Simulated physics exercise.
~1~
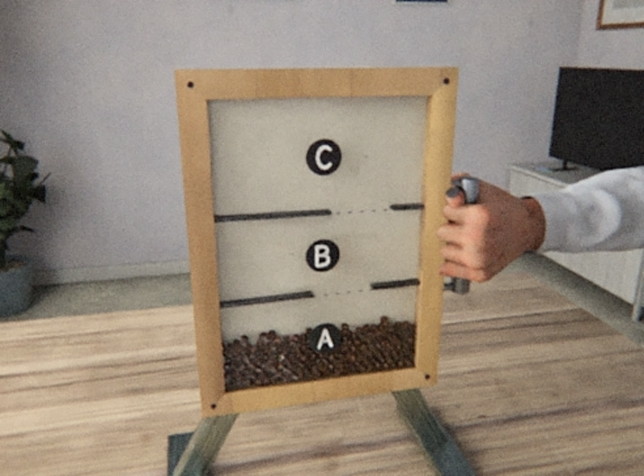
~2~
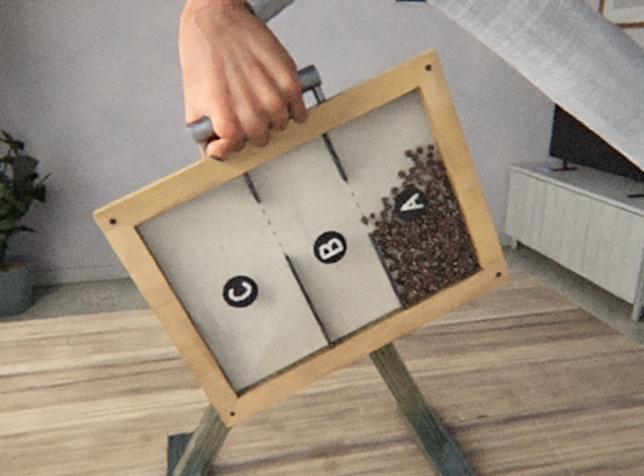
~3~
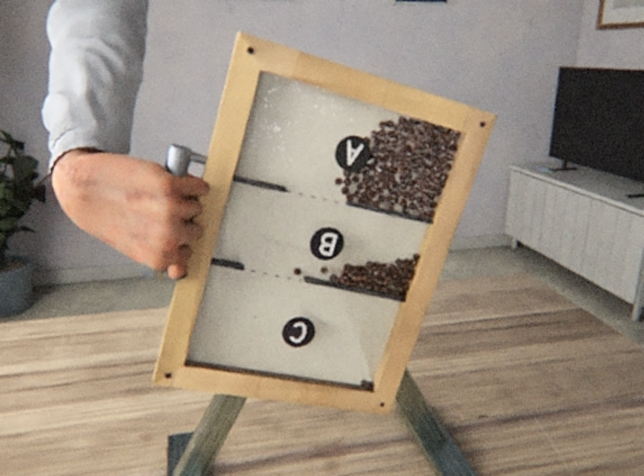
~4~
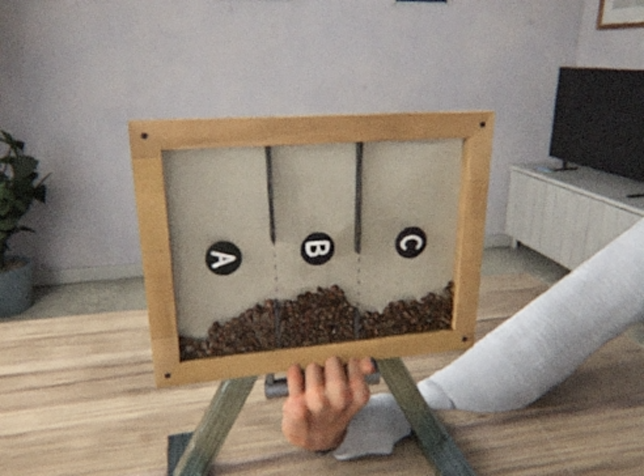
A hand turning a wooden-framed box anticlockwise on a stand, dark beads spilling from chamber A until spread along all three chambers.
